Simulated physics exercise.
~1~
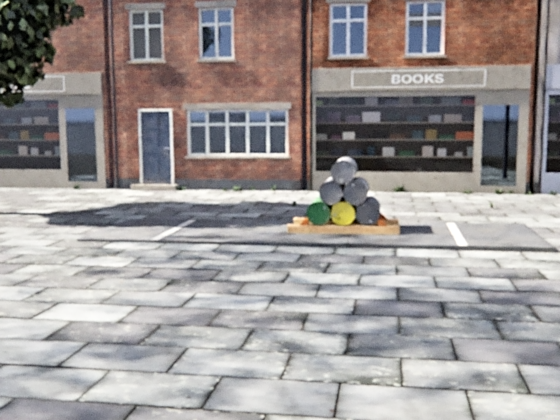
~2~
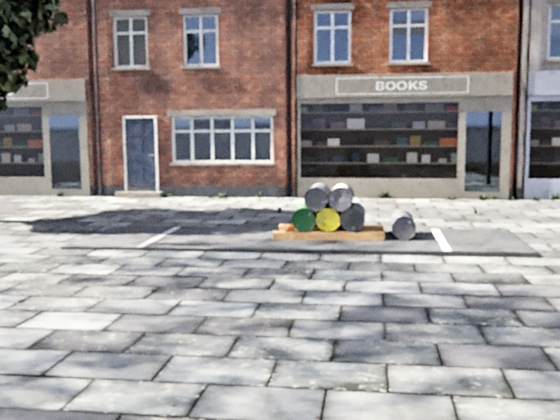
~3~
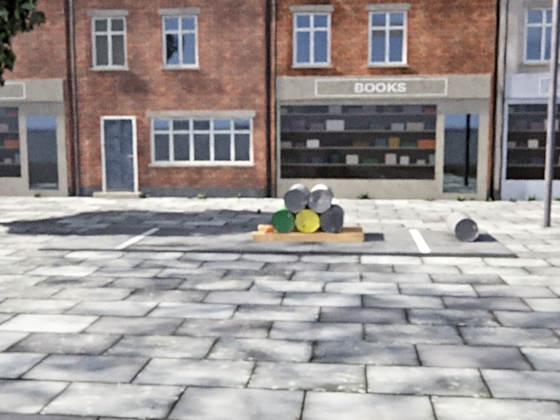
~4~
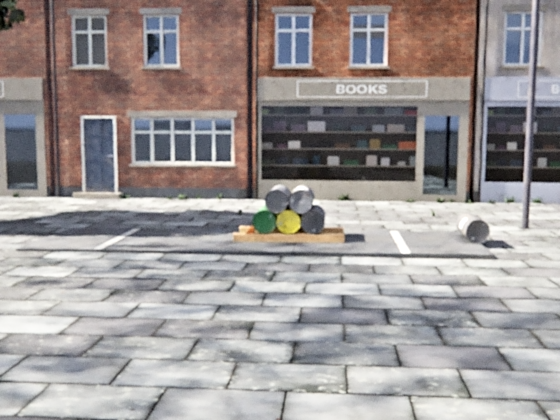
We see a pyramid of drums, green and yellow among grey, on timbers before brick shopfronts as the view pans slightly right. A grey drum leaves the stack and rolls right across the white line, while five remain stacked, green and yellow still in the bottom row.
